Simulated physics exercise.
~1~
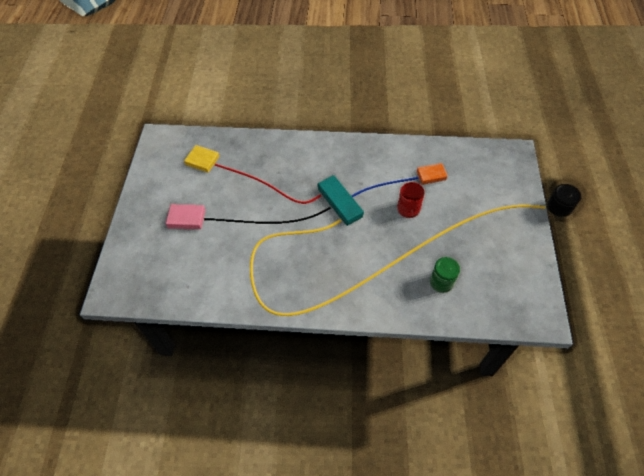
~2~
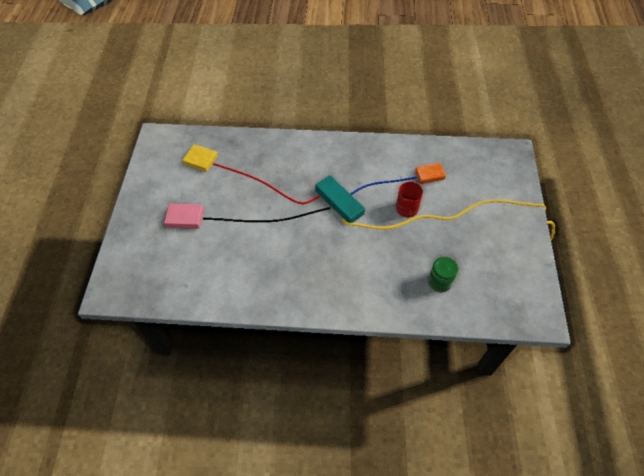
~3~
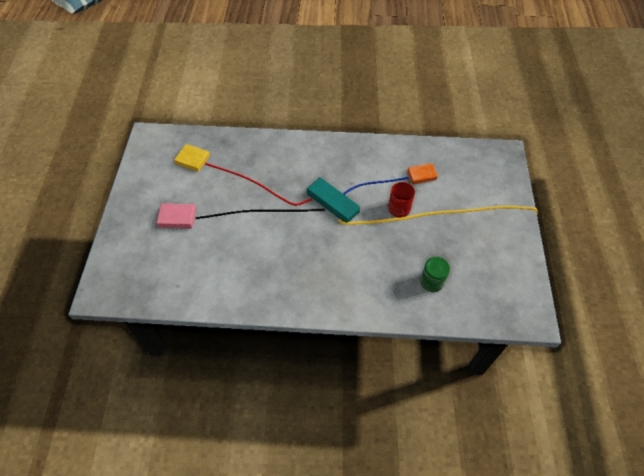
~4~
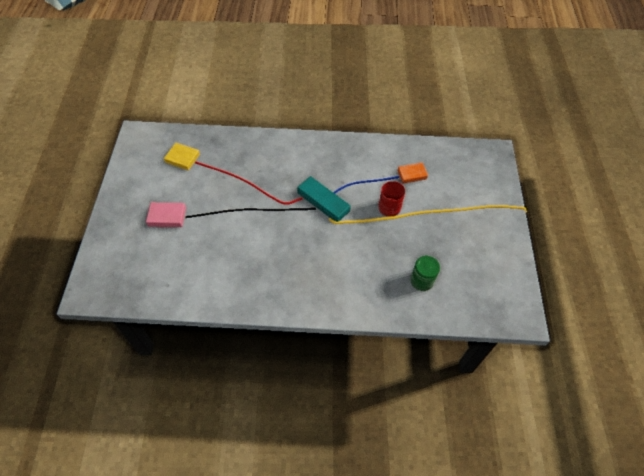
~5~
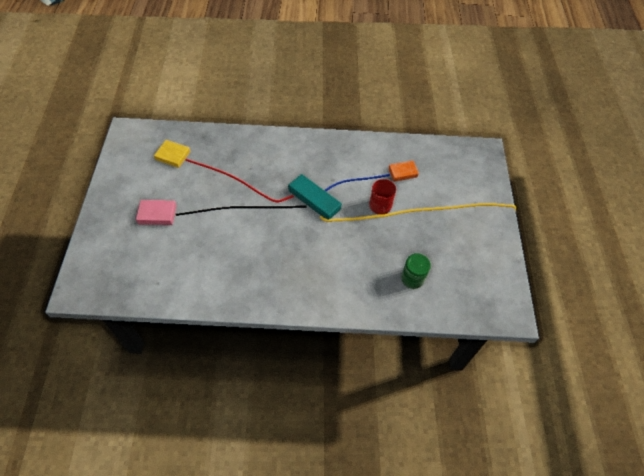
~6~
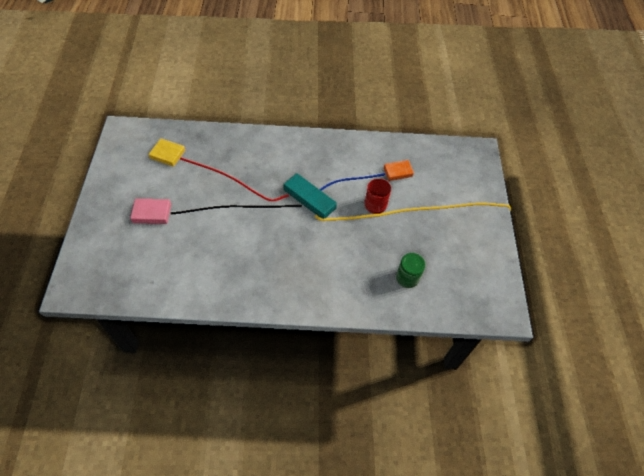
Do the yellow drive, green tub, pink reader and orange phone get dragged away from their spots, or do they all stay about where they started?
They all stay about where they started. The yellow drive and pink reader keep their places, and the green tub and orange phone hardly stir.
